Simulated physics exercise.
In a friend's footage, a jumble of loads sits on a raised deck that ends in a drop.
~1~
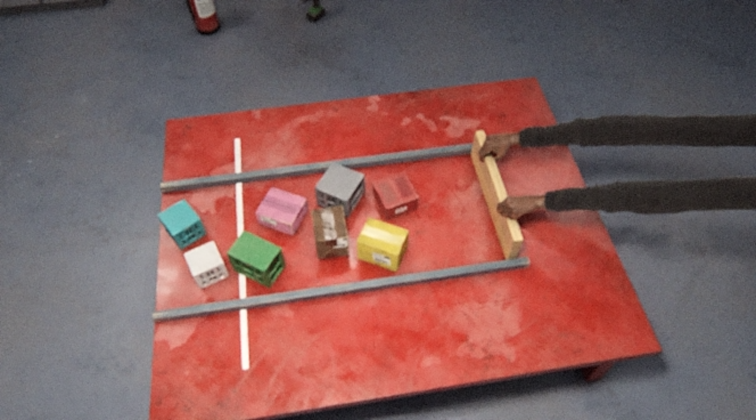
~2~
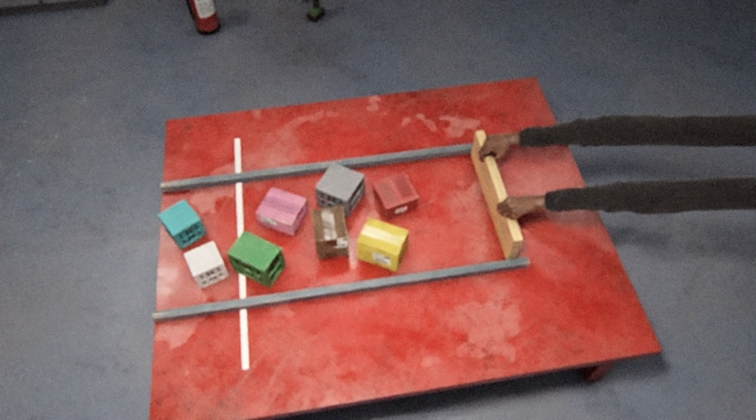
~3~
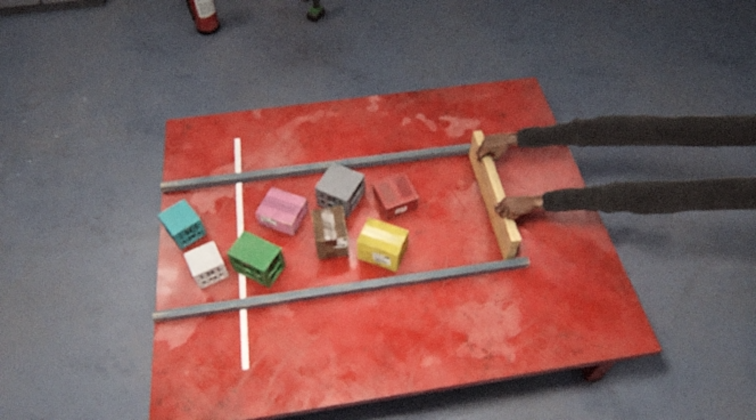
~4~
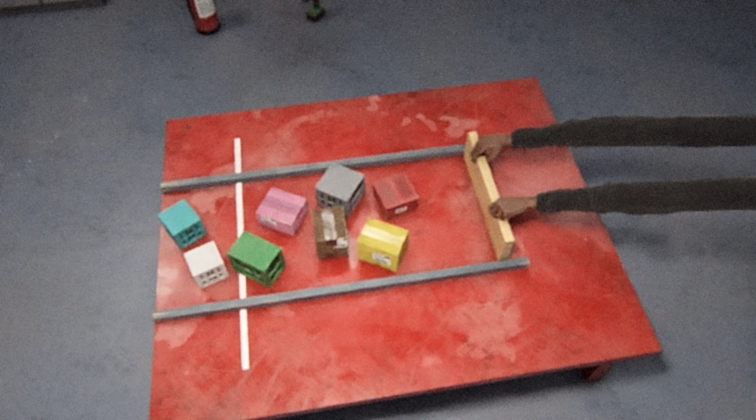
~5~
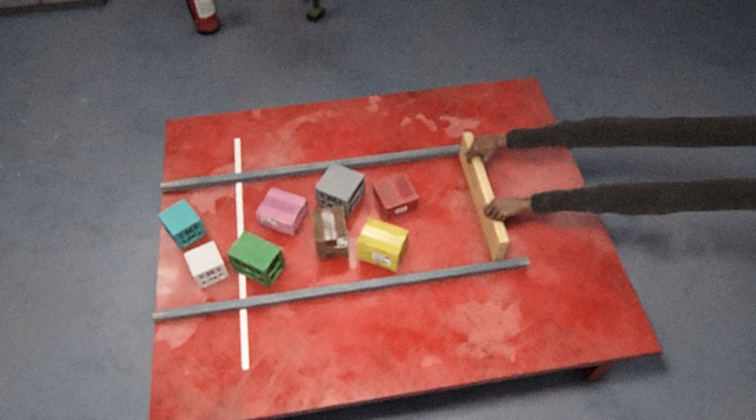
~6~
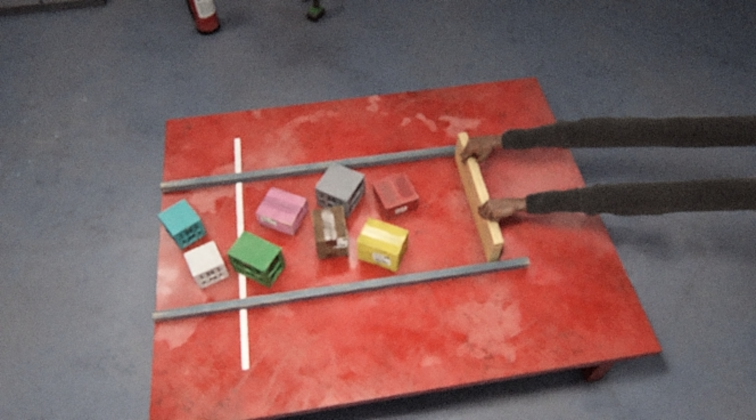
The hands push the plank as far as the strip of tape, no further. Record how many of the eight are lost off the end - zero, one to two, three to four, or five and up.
I expect only one or two to drop off the edge.
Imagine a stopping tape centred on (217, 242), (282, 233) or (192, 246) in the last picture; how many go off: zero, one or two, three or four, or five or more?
Either three or four; none; at least five.
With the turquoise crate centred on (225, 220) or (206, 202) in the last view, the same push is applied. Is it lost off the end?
First place: It drops down; second place: It drops down.
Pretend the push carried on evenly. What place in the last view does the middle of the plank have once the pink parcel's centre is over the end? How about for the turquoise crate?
With the pink parcel it sits around (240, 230), with the turquoise crate around (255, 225).
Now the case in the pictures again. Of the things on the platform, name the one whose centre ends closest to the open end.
Answer: The pink parcel.
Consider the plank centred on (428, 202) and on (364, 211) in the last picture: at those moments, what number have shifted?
At the first place 0, at the second 5.
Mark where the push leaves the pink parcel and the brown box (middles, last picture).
Look around (159, 247) for the first and around (195, 249) for the second.
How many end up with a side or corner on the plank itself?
In contact: 2.
Soon after, none off yet; turquoise crate at rest near (183, 225); white crate at rest near (207, 265); green crate at rest near (257, 260).
In the end, the number that fall off is one or two; gone, white crate and turquoise crate.
